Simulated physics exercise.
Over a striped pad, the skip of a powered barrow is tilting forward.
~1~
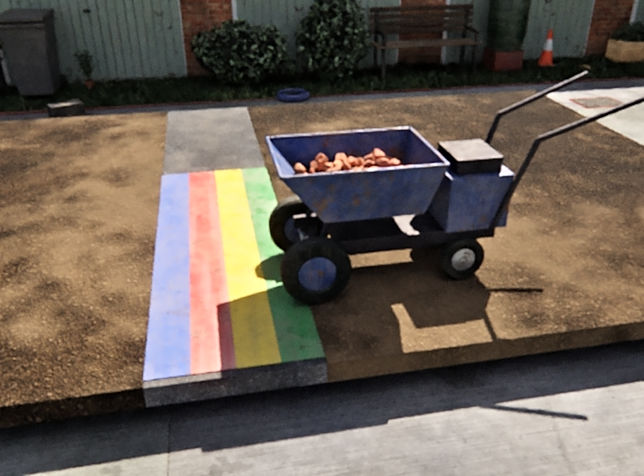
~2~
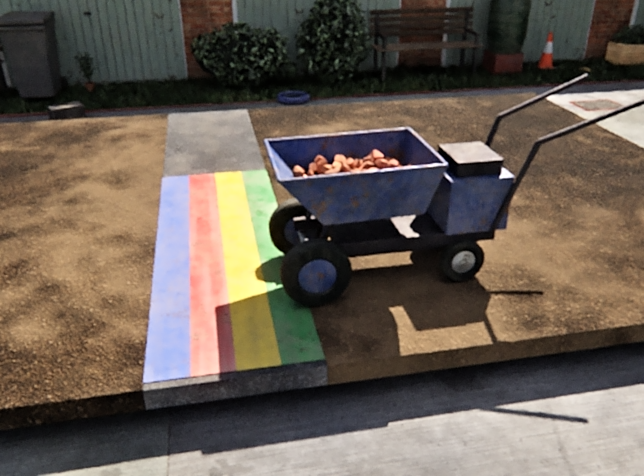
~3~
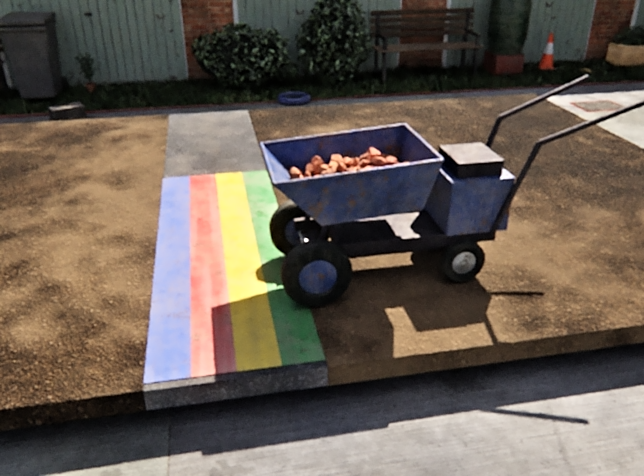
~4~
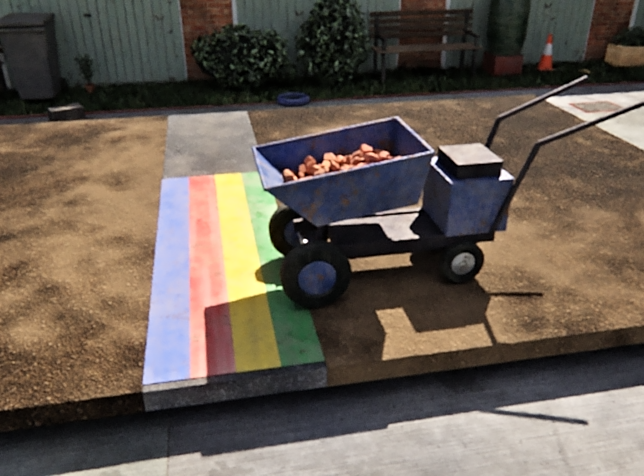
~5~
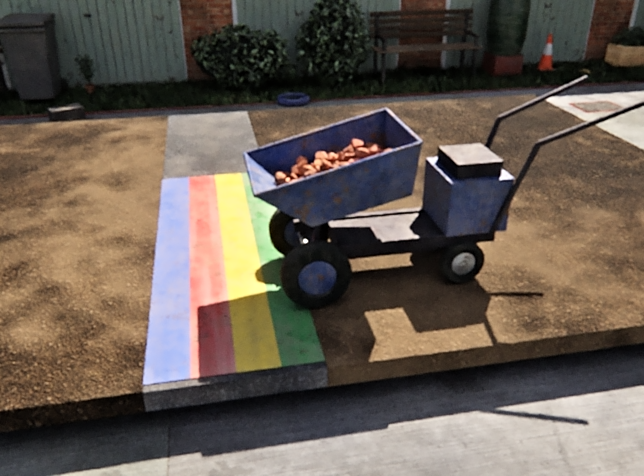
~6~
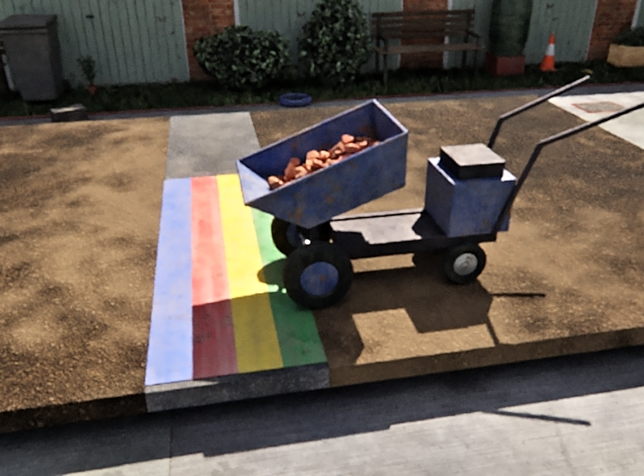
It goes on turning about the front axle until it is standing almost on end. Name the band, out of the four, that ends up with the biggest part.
The blue band.
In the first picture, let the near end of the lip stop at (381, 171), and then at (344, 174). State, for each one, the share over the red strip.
Roughly 10 per cent at the first spot and 30 per cent at the second.
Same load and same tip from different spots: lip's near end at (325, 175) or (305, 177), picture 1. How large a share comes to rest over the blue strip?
Close to 10 in a hundred, and close to 30 in a hundred.
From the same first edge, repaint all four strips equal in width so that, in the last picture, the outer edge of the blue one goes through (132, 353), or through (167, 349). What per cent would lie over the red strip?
In turn 30 and 10 in a hundred.
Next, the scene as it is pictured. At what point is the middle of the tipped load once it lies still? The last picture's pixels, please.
Close to (176, 288) in the last view.
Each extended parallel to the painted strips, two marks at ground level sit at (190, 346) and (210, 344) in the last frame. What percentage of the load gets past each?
First 50 in a hundred, second 70 in a hundred.
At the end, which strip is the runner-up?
Rank 2: That red strip.
Soon after the last picture, skip tipped steeply; all in the skip.
A little later, skip tipped right over; most in the skip; a stray few over the red strip; a small part over the blue strip; a stray few off the paint.
Later still, skip tipped right over; about a quarter in the skip; about a quarter over the red strip; about a third over the blue strip; about a quarter off the paint.
At rest, skip tipped right over; about a quarter in the skip; none over the green strip; a stray few over the yellow strip; about a quarter over the red strip; about a third over the blue strip; about a quarter off the paint.
